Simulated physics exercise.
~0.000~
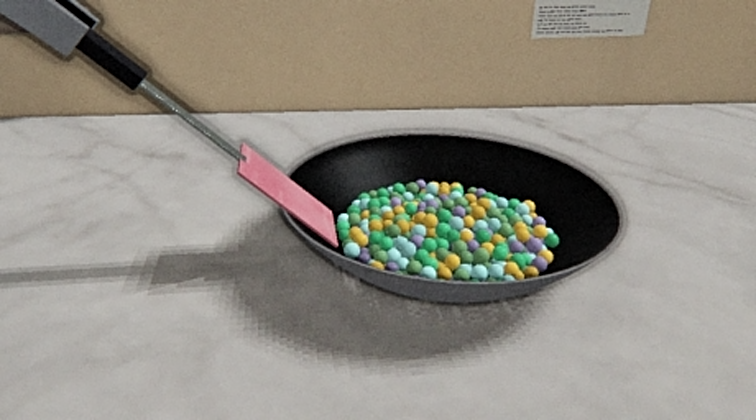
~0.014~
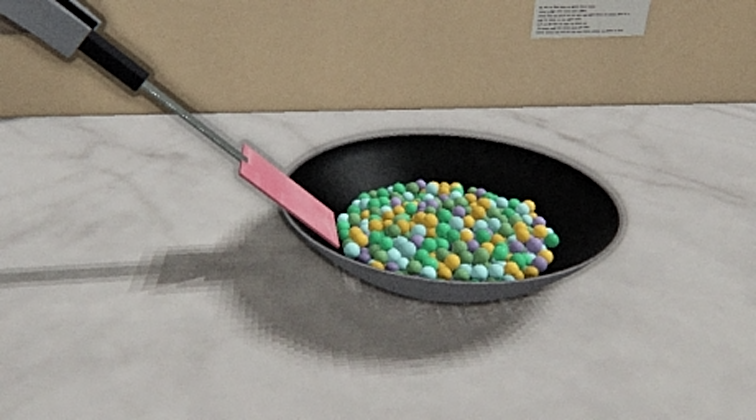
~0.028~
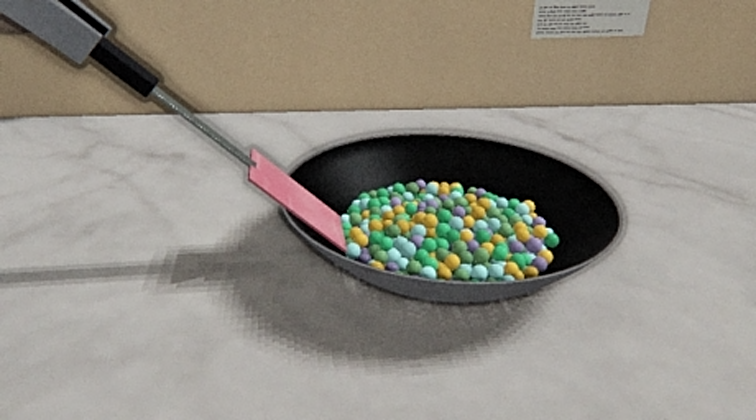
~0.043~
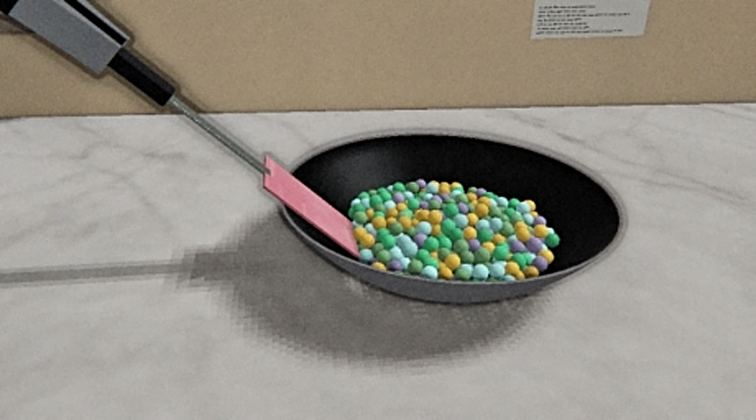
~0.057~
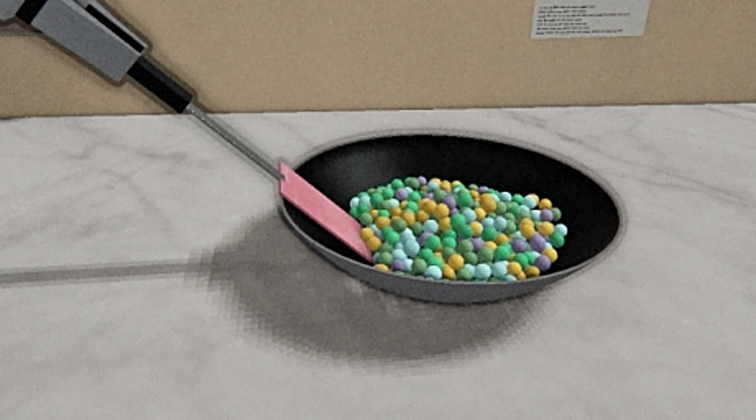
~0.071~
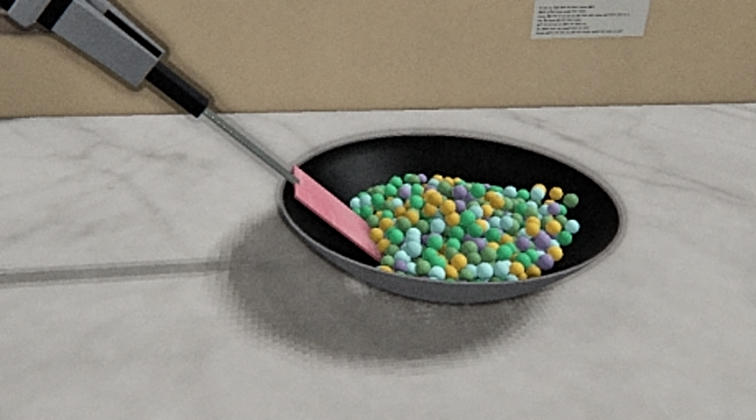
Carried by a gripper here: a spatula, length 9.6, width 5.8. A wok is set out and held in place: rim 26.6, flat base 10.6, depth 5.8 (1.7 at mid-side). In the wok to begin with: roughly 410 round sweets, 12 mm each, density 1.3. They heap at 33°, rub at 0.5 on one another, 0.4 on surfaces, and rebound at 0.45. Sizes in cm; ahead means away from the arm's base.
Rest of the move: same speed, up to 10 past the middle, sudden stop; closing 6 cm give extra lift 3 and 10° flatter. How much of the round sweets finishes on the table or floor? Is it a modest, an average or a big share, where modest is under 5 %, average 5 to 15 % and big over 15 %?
Big.
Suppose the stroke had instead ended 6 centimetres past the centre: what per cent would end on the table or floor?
I'd expect close to 0 per cent then.
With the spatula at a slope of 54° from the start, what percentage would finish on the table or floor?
In that case, around 25 percent would end up on the table or floor.
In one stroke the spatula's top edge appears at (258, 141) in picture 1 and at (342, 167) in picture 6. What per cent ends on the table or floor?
About 30 per cent.
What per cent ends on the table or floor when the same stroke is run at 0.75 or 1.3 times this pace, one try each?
Some 20 and 35 per cent.
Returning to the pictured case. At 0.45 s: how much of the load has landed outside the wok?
That would be near 15 per cent, give or take.
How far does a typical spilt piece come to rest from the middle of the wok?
I reckon close to 28 centimetres.
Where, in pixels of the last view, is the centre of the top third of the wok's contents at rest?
Around (510, 219).
After 0.14 s, sloping 43°, highest piece 9 above the table; 408 in the wok, 2 on the blade or in flight.
After 0.21 s, sloping 40°, highest piece 8 above the table; 406 in the wok, 4 on the blade or in flight.
After 0.45 s, sloping 33°, highest piece 9 above the table; 301 in the wok, 55 on the table or floor, 54 on the blade or in flight.
After 1.50 s, sloping 33°, highest piece 5 above the table; 301 in the wok, 109 on the table or floor.
At rest, 301 in the wok, 109 on the table or floor. That is 27 % on the table or floor.
